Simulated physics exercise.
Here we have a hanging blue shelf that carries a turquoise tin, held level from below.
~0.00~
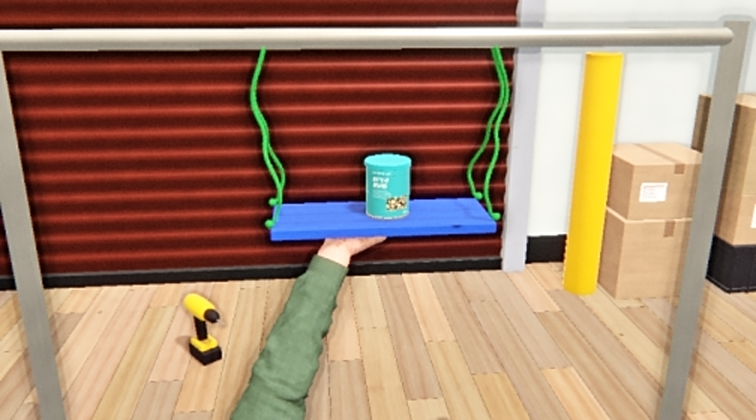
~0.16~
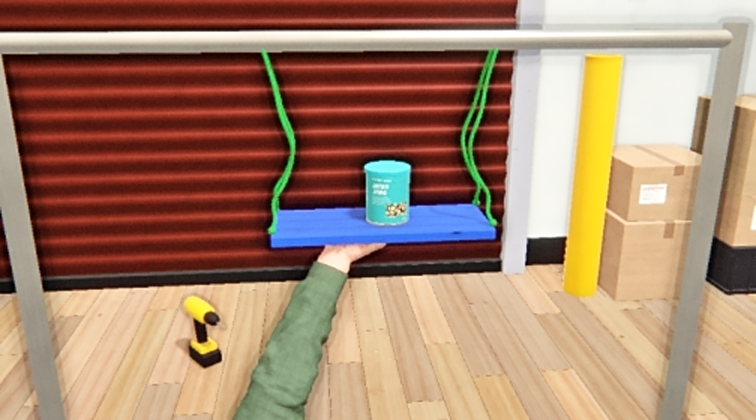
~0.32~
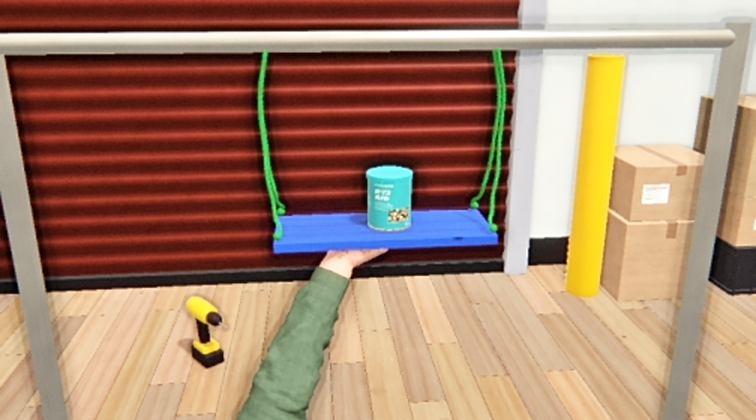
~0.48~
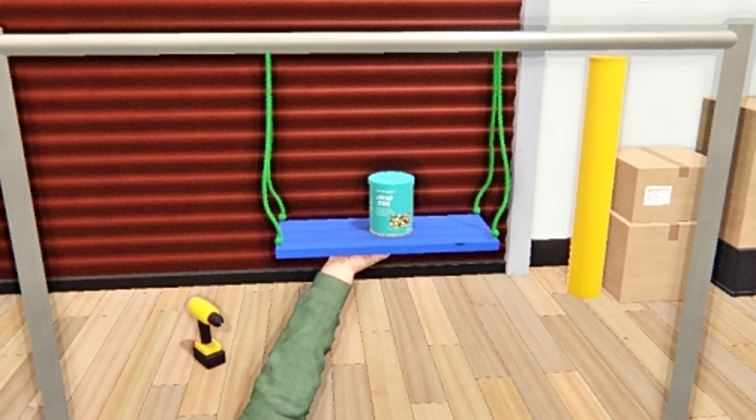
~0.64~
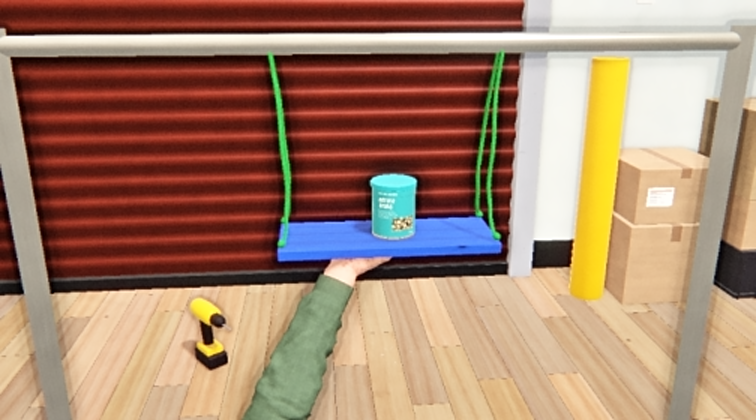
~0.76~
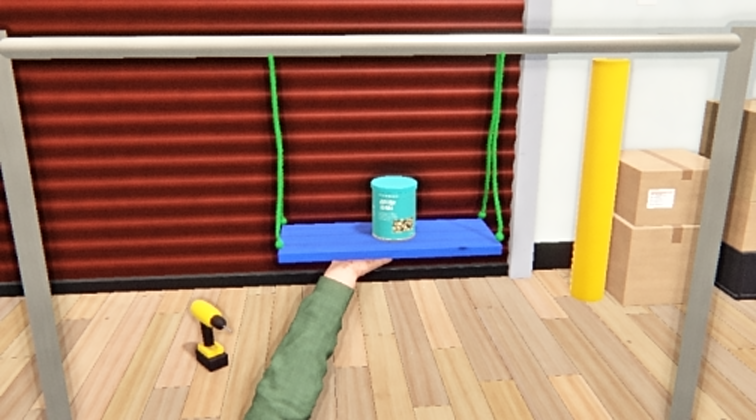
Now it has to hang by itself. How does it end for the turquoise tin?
Outcome: The turquoise tin remains aboard.
Around 1.02 s, board level; tin on the board near (394, 213).
Around 1.36 s, board level; tin on the board near (394, 212).
Finally, board level; tin on the board near (394, 212). The turquoise tin keeps its place.
